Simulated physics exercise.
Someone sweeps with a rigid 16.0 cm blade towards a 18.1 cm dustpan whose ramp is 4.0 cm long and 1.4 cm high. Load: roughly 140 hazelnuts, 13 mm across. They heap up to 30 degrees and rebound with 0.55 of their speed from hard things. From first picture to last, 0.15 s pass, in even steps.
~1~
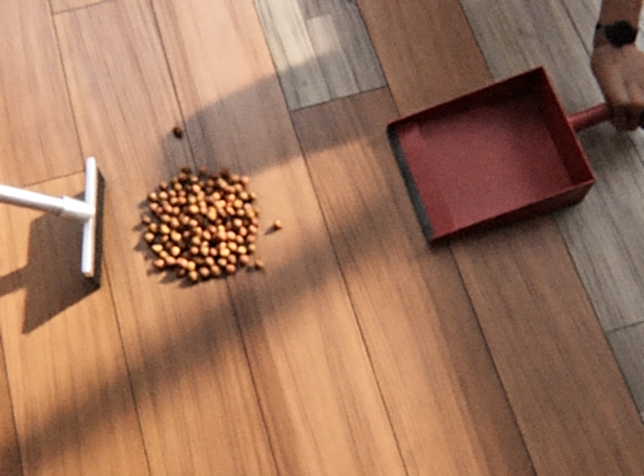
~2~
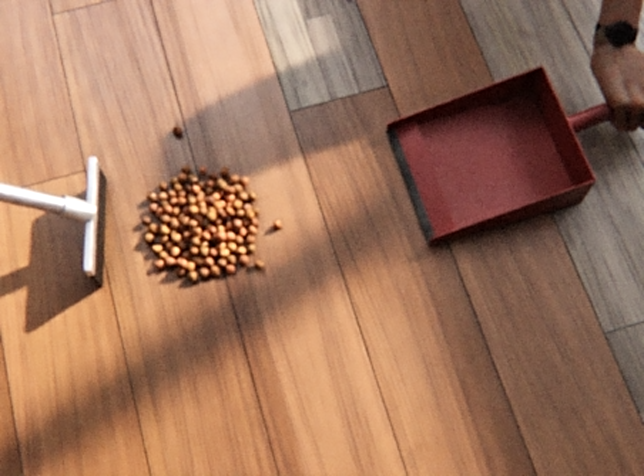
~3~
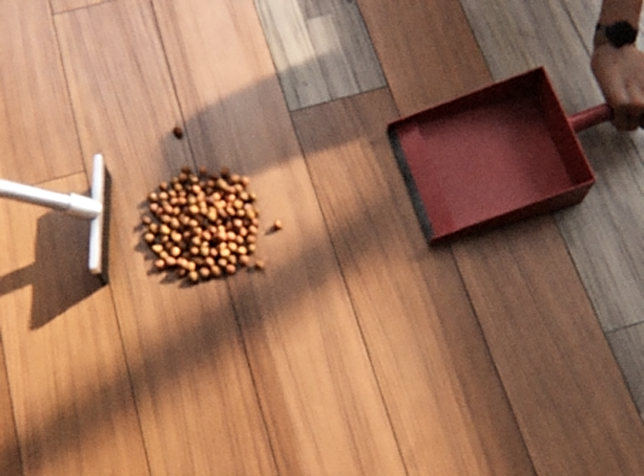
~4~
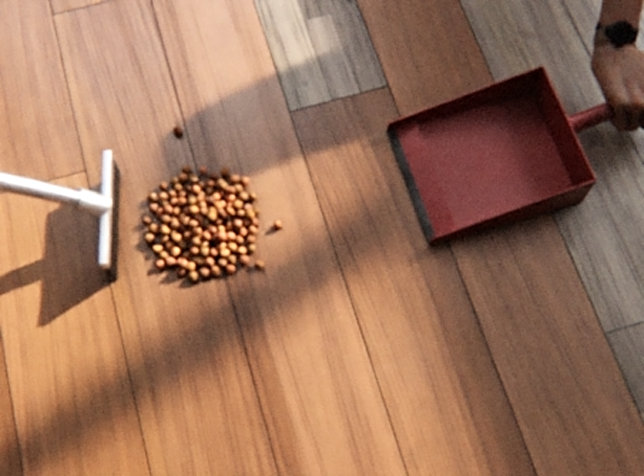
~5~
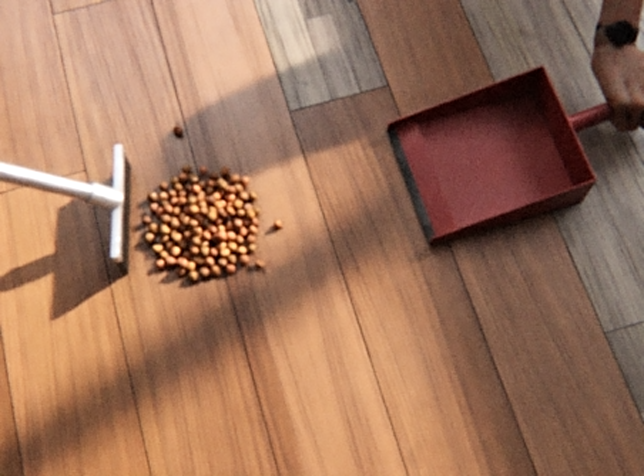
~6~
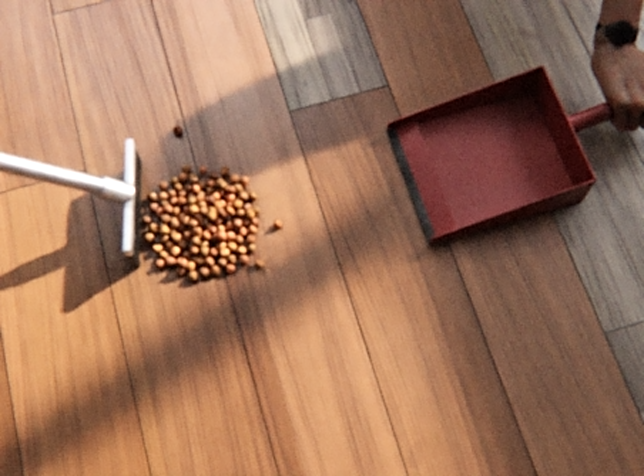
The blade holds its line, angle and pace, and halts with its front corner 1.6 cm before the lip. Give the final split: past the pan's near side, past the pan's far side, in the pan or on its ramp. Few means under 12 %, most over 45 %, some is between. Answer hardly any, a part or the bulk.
Near side hardly any, far side a part, pan hardly any.
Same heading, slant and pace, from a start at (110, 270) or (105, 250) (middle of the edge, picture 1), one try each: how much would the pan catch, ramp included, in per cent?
Some 10 and 5 per cent.
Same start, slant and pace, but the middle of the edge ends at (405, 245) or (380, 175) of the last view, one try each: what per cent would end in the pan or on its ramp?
About 15 and 20 per cent.
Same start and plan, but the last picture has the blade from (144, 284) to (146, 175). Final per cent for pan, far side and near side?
Pan 5, far 15, near 40.
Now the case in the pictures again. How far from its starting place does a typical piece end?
Roughly 14 cm.
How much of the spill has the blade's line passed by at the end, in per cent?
Some 55 per cent.
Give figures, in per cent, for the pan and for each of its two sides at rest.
Near side 0, far side 25, pan 0.
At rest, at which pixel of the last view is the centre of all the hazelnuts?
At about (316, 206).
Then, 0.30 s after the last picture, middle of the blade 20 cm from the lip; 0 % over the lip, far side 20 %, near side 0 %.
Then, 0.50 s after the last picture, middle of the blade 10 cm from the lip; 0 % over the lip, far side 25 %, near side 0 %.
Then, 0.81 s after the last picture, middle of the blade 3 cm from the lip; 0 % over the lip, far side 25 %, near side 0 %.
In the end, near side 0 %, far side 25 %, pan 0 %, in front of the lip or behind the blade 75 %.
